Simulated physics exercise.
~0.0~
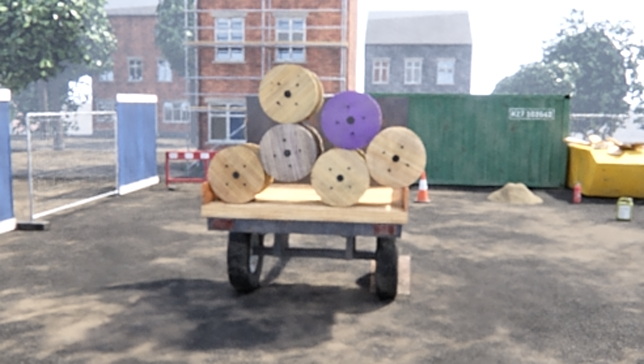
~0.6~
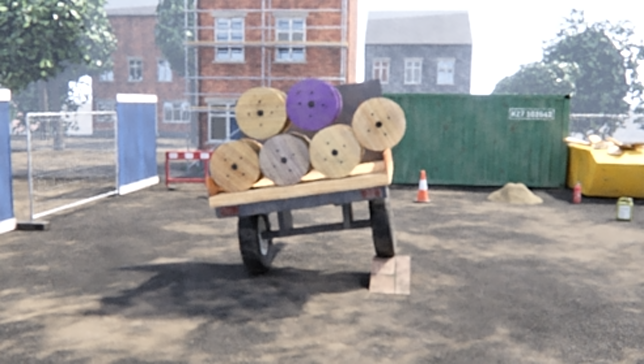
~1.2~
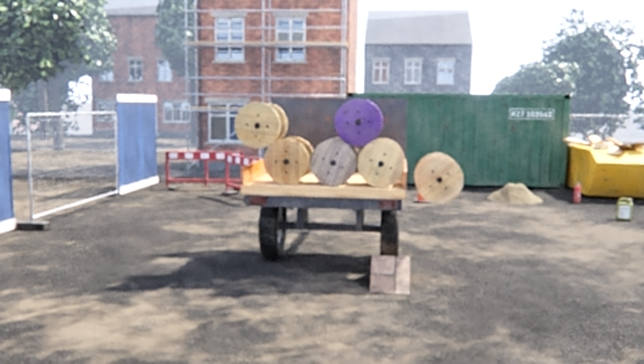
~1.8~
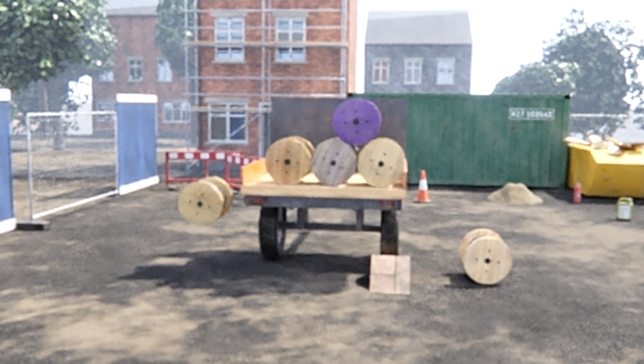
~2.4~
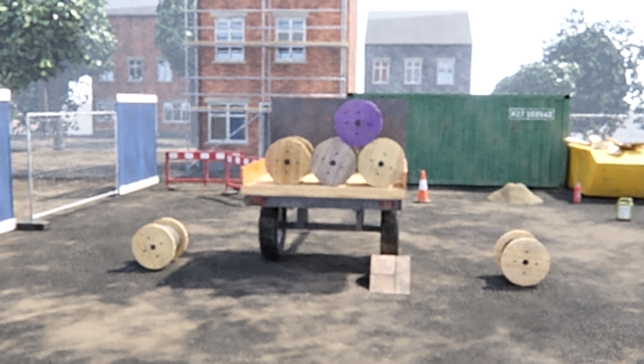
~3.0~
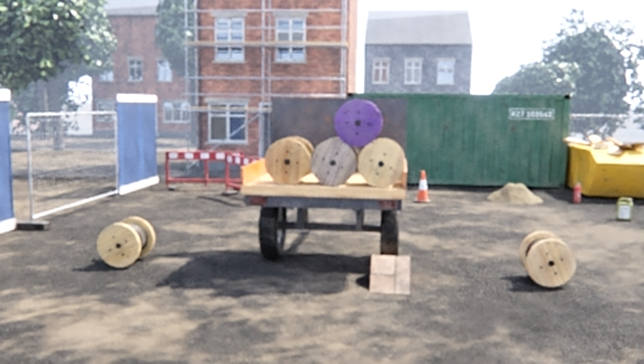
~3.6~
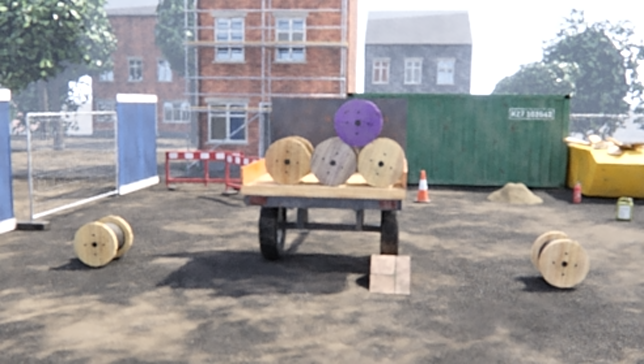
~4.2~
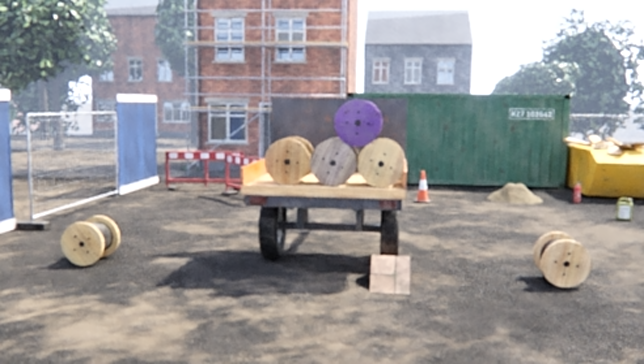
On a building site, a flat trailer stacked with cable reels tilts over a hump and drops level, and two wooden reels fall off opposite sides and roll apart, coming to rest on the ground while the purple reel stays on top of three others on the deck.
